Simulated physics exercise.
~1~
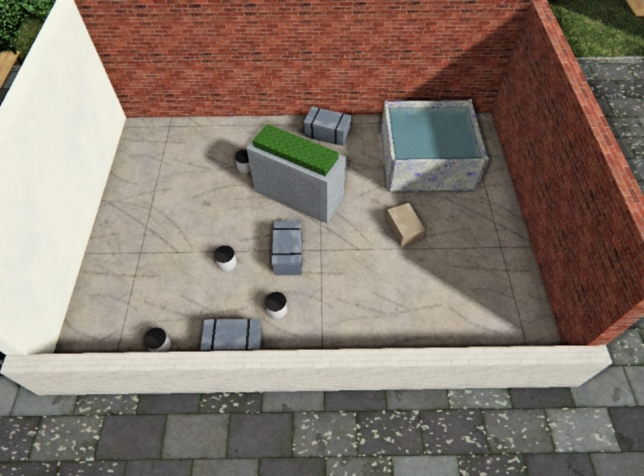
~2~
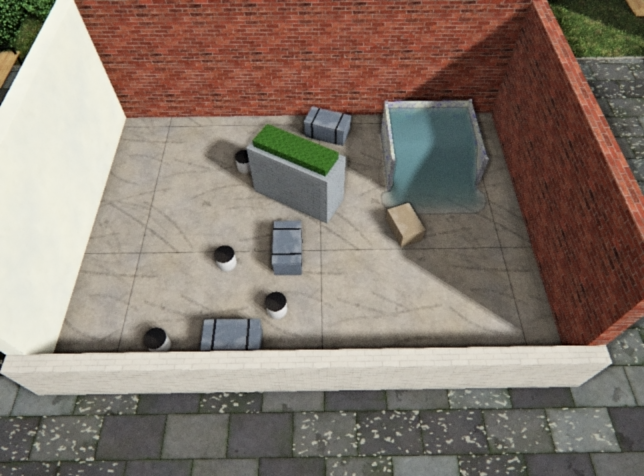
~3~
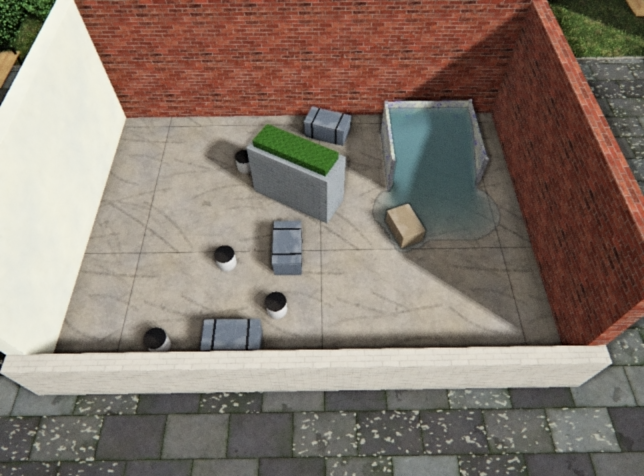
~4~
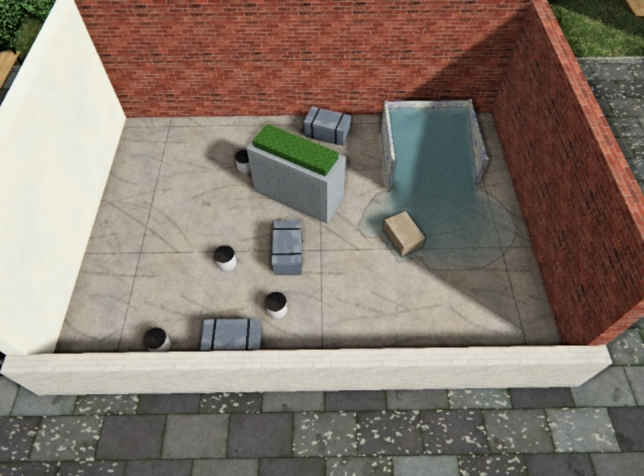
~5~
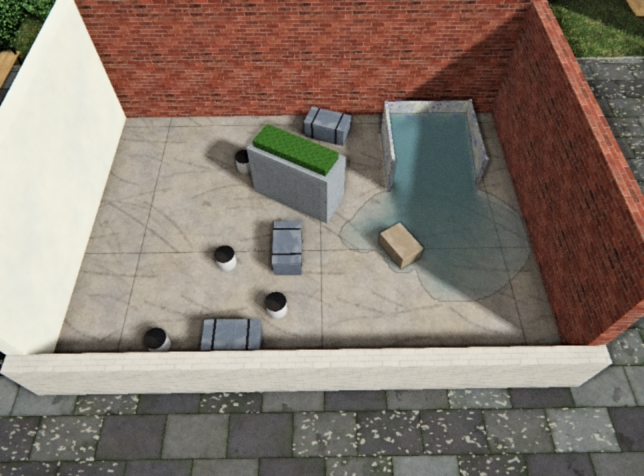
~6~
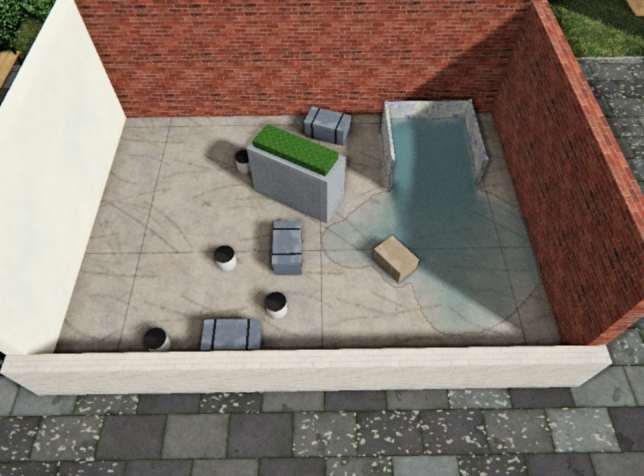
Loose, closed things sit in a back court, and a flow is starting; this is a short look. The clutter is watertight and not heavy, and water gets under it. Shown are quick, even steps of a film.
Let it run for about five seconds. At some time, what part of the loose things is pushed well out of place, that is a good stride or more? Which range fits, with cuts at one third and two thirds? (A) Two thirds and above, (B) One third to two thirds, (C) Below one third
Two thirds and above (A).
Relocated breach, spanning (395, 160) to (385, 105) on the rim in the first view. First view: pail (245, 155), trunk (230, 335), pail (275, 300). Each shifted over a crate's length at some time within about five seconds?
Listed in turn, ends up that far off, never travels that far, never travels that far.
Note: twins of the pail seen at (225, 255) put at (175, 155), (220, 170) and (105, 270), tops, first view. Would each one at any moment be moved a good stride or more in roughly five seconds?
Stays put, stays put, displaced.
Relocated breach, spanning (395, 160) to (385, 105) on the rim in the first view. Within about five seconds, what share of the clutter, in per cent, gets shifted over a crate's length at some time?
I'd guess around 50 percent of them.
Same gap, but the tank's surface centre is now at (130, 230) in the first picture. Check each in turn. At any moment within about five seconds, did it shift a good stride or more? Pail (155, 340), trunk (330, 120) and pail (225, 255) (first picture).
The three, one by one: Past that mark, short of that and short of that.
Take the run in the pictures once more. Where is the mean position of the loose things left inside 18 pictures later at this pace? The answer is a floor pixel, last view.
On the floor of the last picture, roughly (209, 246).
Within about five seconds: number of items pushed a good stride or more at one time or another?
That adds up to 6.
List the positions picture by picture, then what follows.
A crate at (406, 220) rests on the ground; a pail at (155, 338), on the bottom; 0 of 8 have shifted, in the first frame.
A crate at (406, 220) rests on the ground; a pail at (155, 338) rests on the ground; 0 of 8 have shifted, in the second frame.
A crate at (406, 221), on the bottom; a pail at (155, 338), on the bottom; 0 of 8 have shifted, in the third frame.
A crate at (405, 229) rests on the ground, close to its start; a pail at (155, 338) rests on the ground; 1 of 8 have shifted, in the fourth frame.
A crate at (402, 241) rests on the ground, a stride from its start; a pail at (155, 338) rests on the ground; 1 of 8 have shifted, in the fifth frame.
A crate at (396, 254), on the bottom, a stride from its start; a pail at (155, 338) rests on the ground; 1 of 8 have shifted, in the sixth frame.
A moment on, 1 of 8 are well off their spots; 0 afloat.
Next, 2 of 8 are well off their spots; 1 afloat.
Later, 4 of 8 are well off their spots; 0 afloat.
In the end, 6 of 8 are well off their spots, and 6 have been at some point; 4 afloat.
